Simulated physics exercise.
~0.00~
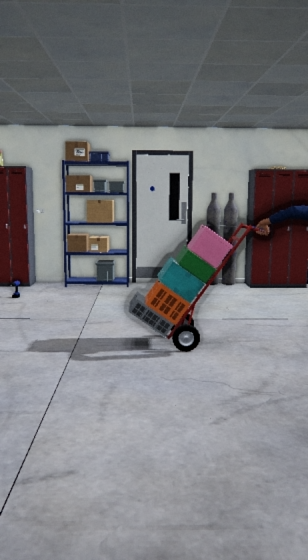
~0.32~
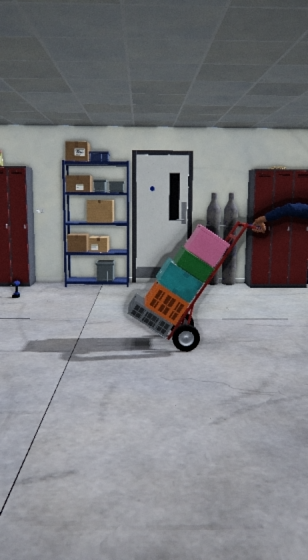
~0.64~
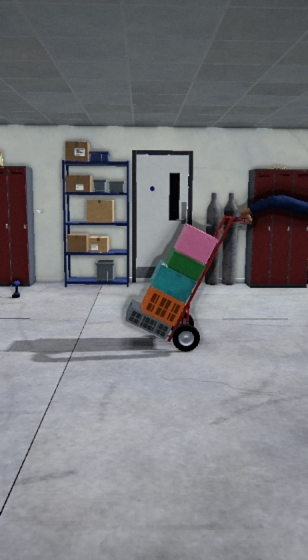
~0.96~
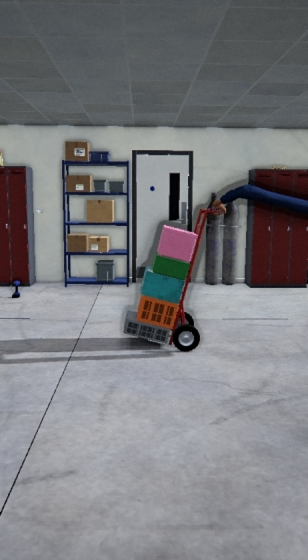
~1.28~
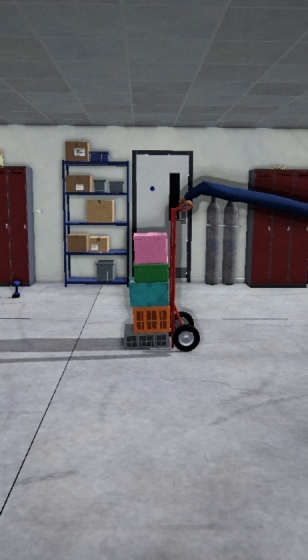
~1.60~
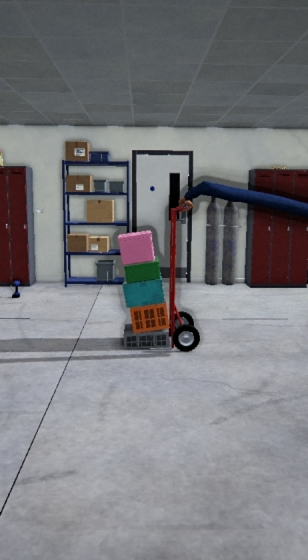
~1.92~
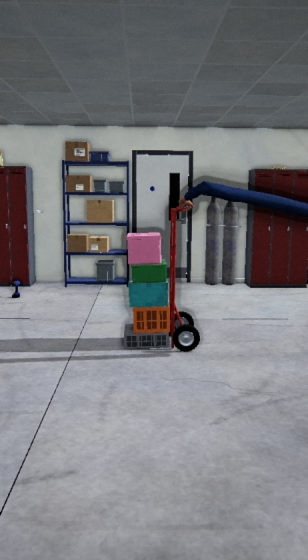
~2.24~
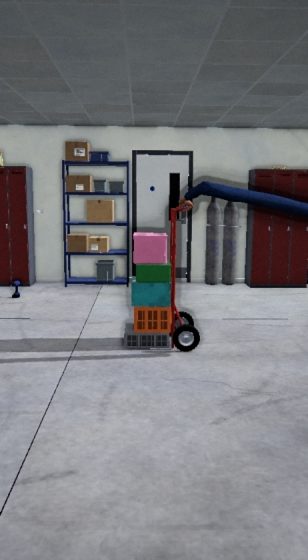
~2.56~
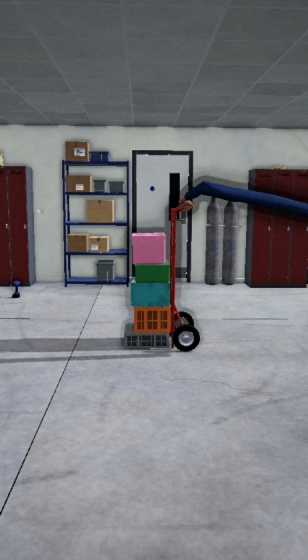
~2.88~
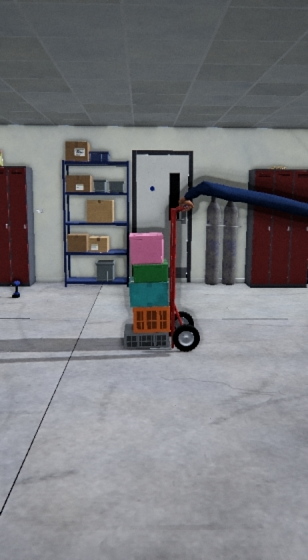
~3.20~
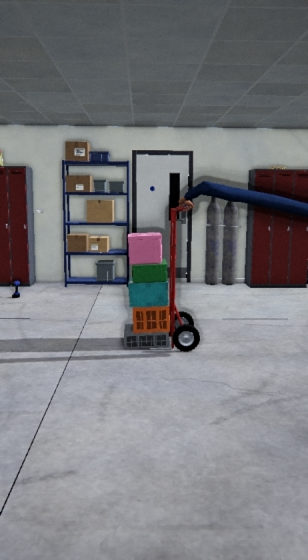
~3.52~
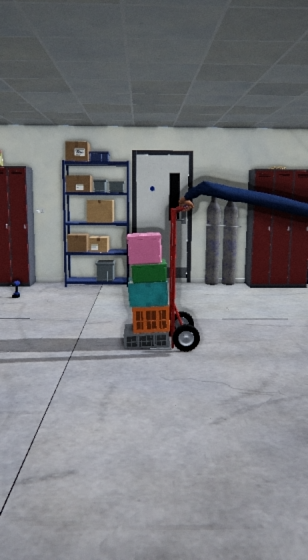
At first, a red sack truck leans back toward the right in a room with lockers, shelves and a door, held at its handle by a blue arm. It carries a stack with a grey crate at the bottom, then an orange crate, a turquoise parcel, a green tote and a pink tote. The arm swings the truck upright, faster and faster, until its base meets the floor. The upper load tips to the left, away from the frame, then rocks back to the right. It wobbles slightly and settles, with all five items still stacked on the upright truck.
